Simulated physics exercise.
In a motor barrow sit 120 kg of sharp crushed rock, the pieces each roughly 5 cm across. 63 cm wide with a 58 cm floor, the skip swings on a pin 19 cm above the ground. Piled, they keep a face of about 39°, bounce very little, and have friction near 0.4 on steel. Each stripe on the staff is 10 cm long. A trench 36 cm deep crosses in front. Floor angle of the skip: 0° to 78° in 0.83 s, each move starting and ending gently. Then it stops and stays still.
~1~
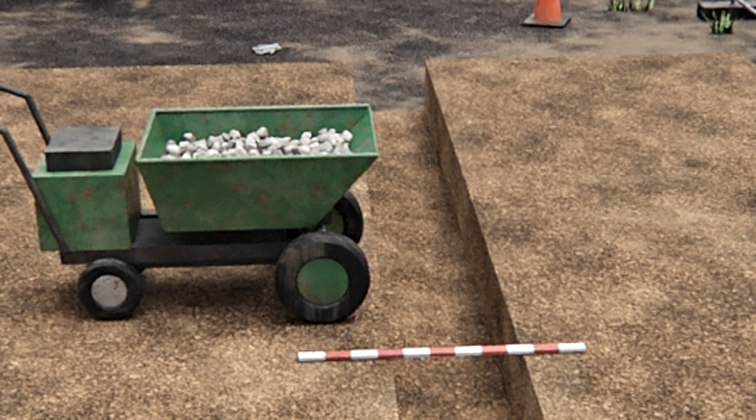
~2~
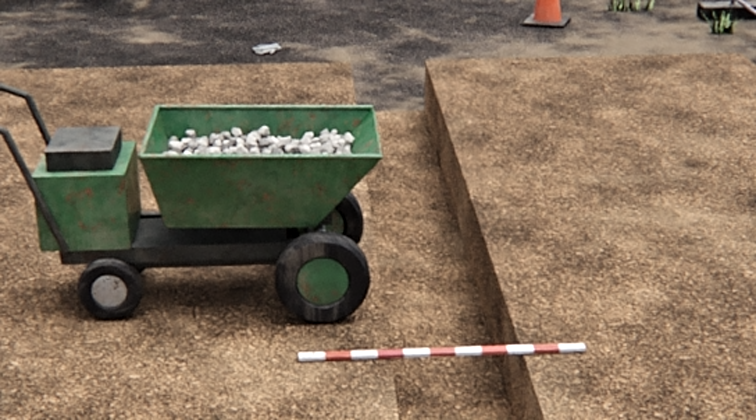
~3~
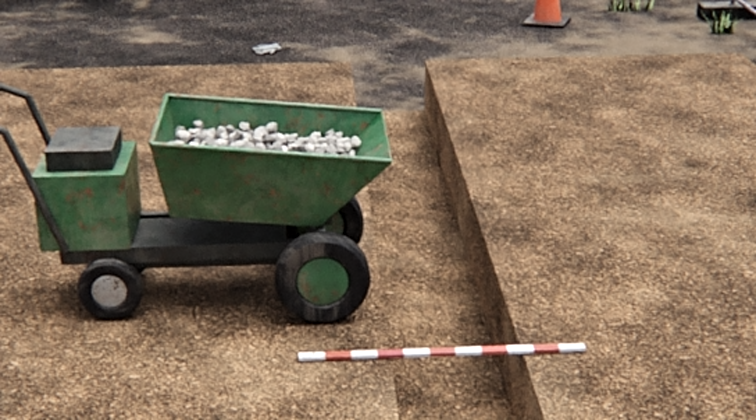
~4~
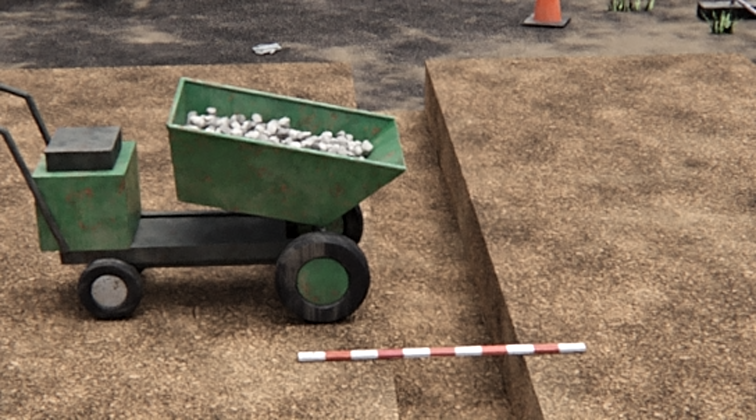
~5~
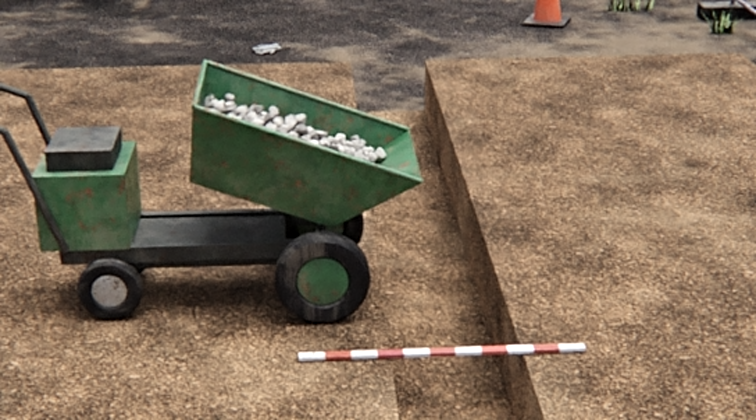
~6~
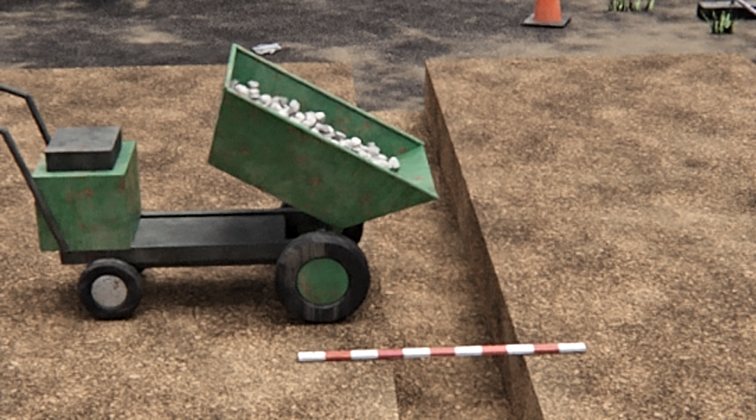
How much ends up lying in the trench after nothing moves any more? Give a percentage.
A share of about 72 per cent.
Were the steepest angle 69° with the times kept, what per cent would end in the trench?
With that change, near 60 per cent.
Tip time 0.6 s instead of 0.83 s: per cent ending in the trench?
Close to 60 percent, then.
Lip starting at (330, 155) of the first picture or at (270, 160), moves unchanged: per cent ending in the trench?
It comes to about 100 and 75 in a hundred.
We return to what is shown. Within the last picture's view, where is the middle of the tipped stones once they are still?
In the last view, about (481, 338).
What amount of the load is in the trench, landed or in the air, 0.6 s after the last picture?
By that point it's something like 20 in a hundred.
Then, 0.3 s after the last picture the floor is at 66°, 100 % in the skip; the foremost stones are at (450, 248).
Then, 0.6 s after the last picture the floor is at 78°, 69 % in the skip, 21 % in the trench, 10 % past the trench; the foremost stones are at (545, 279).
Then, 0.9 s after the last picture the floor is at 78°, 19 % in the skip, 52 % in the trench, 29 % past the trench; the foremost stones are at (678, 277).
Then, 2.9 s after the last picture the floor is at 78°, 0 % in the skip, 72 % in the trench, 28 % past the trench; the foremost stones are at (734, 275).
